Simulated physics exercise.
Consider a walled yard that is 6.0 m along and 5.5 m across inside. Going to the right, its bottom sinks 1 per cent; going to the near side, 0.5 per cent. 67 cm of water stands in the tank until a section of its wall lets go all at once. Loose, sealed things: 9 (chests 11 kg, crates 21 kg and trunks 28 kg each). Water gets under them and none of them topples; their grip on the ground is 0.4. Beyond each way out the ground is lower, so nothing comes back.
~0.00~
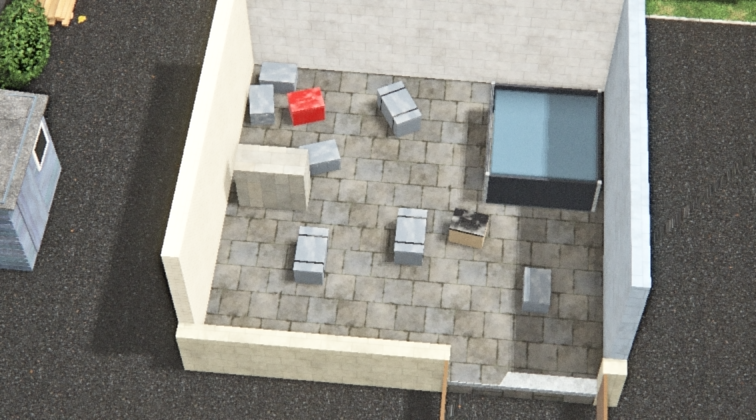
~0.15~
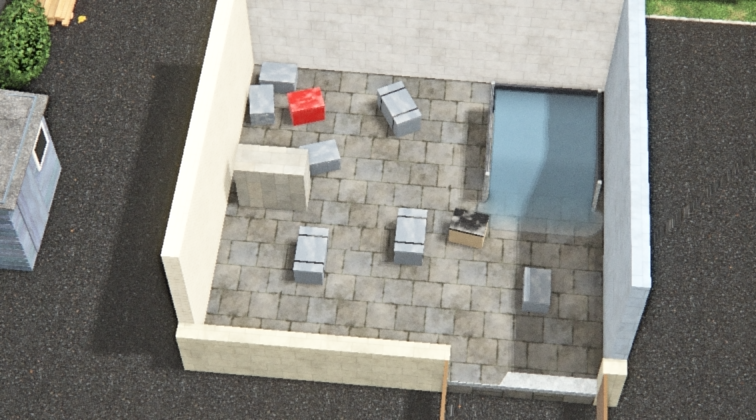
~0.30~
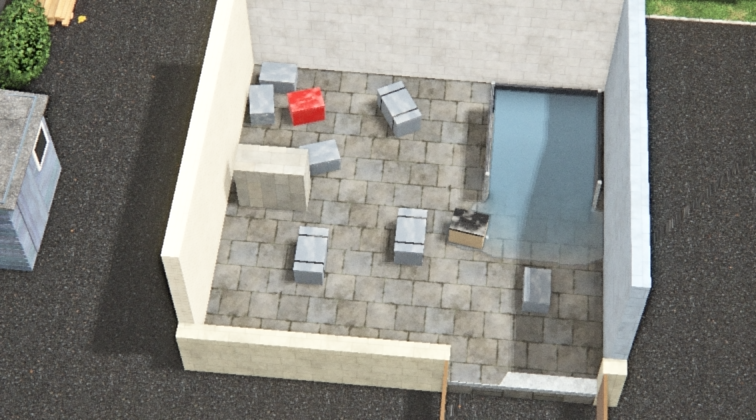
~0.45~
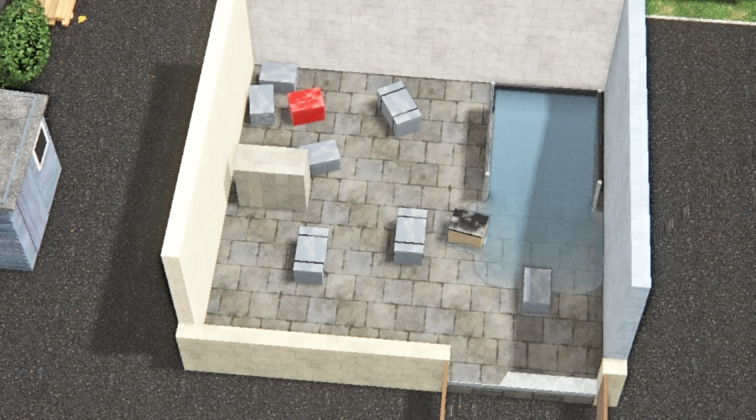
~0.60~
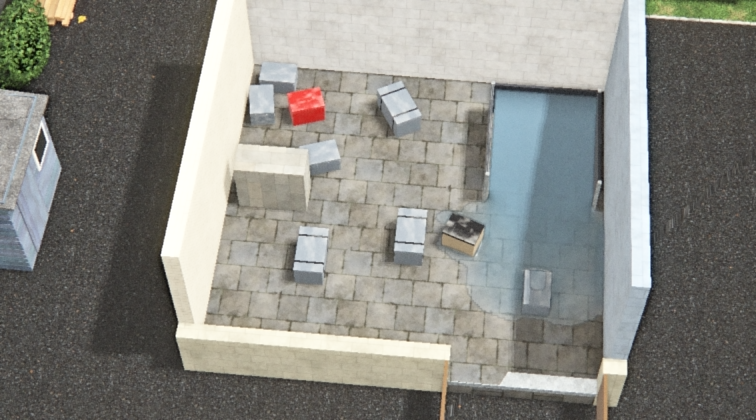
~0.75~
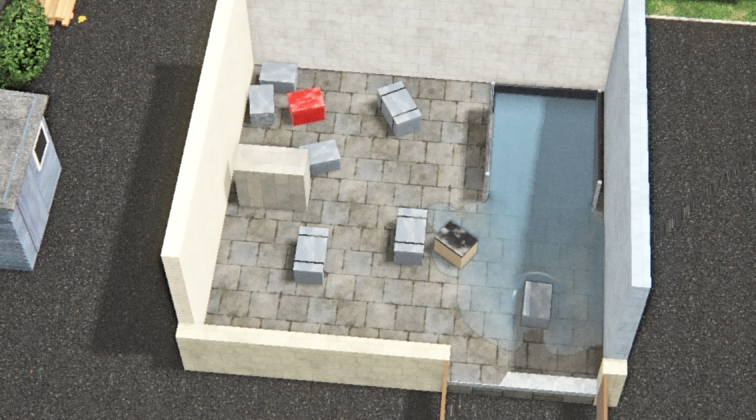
We see a walled paved yard with scattered boxes, where water spreads from a tank at the far right toward the near side, nudging and turning a dark-topped box slightly, then surrounding a grey one that shifts slightly.
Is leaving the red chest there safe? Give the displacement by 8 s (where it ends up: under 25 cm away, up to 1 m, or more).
It is left almost where it was.
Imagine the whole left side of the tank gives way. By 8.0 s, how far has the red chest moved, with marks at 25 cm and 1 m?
Then the red chest gets carried off.
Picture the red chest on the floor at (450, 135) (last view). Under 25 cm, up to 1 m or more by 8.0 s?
I'd say it does not really move.
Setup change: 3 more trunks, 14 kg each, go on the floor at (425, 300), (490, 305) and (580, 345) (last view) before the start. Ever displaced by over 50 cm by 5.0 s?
Going through them in the order asked, they come out clear of the mark, clear of the mark and clear of the mark.
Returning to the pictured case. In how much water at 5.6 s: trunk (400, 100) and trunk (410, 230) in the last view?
Some 0 cm at the first, some 1 cm at the second.
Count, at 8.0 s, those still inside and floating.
At that instant the tally stands at 0.
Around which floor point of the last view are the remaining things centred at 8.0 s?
Around (319, 169).
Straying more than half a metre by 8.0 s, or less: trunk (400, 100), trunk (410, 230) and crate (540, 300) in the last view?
Within the limit, then within the limit, then beyond the limit.
After 1.6 s the red chest is near (306, 99), 0.0 m from its start, aground; 1 of 9 are out; 0 afloat.
After 3.6 s the red chest is near (306, 99), 0.0 m from its start, aground; 1 of 9 are out; 0 afloat.
After 5.6 s the red chest is near (306, 99), 0.0 m from its start, aground; 1 of 9 are out; 1 afloat.
After 8.0 s the red chest is near (306, 99), 0.0 m from its start, aground; 1 of 9 are out; 0 afloat.
